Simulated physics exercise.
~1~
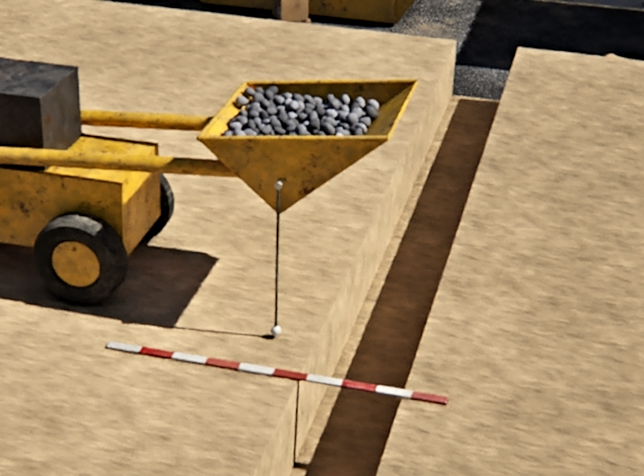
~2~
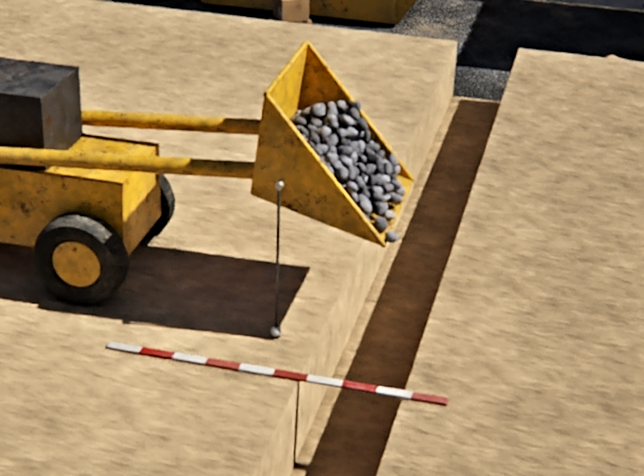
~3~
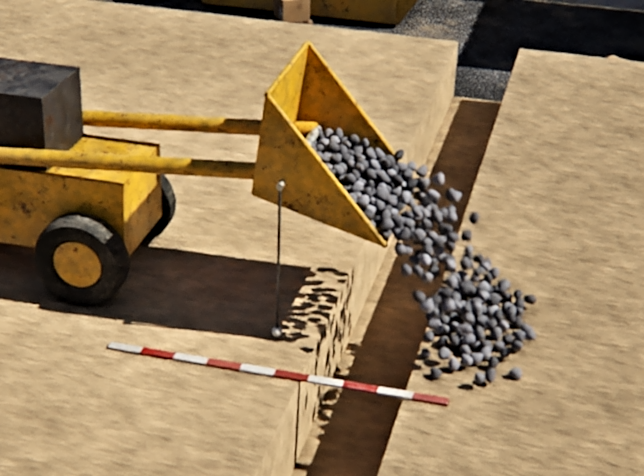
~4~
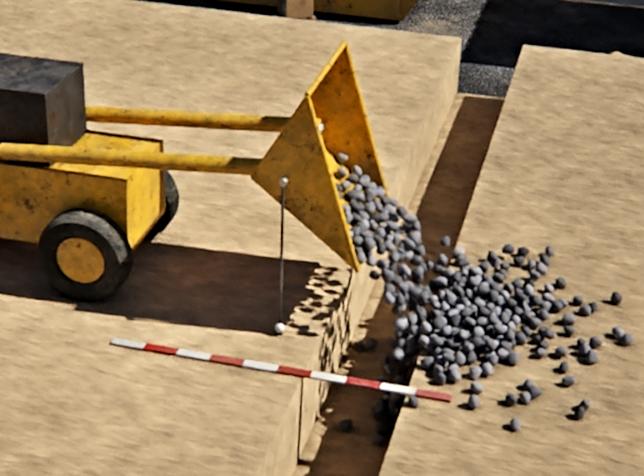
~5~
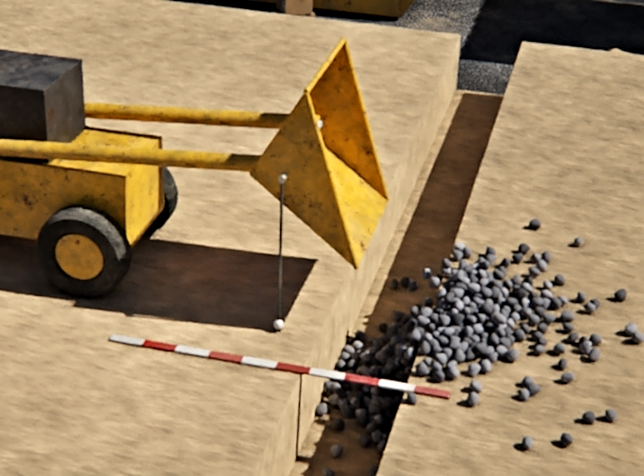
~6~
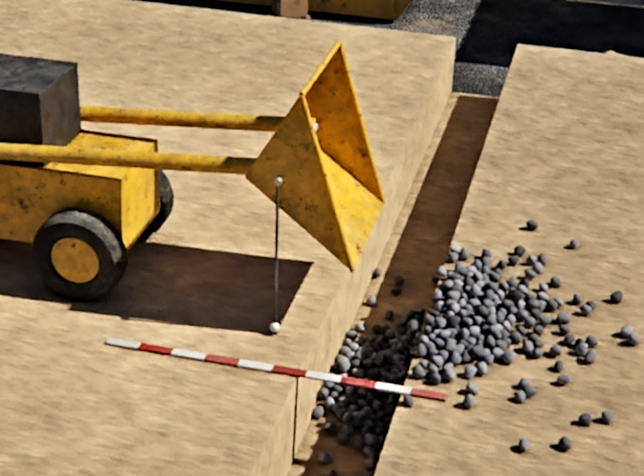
Yellow loader tipping its bucket in two stages, pouring grey stones that settle partly in the trench and partly beyond it.
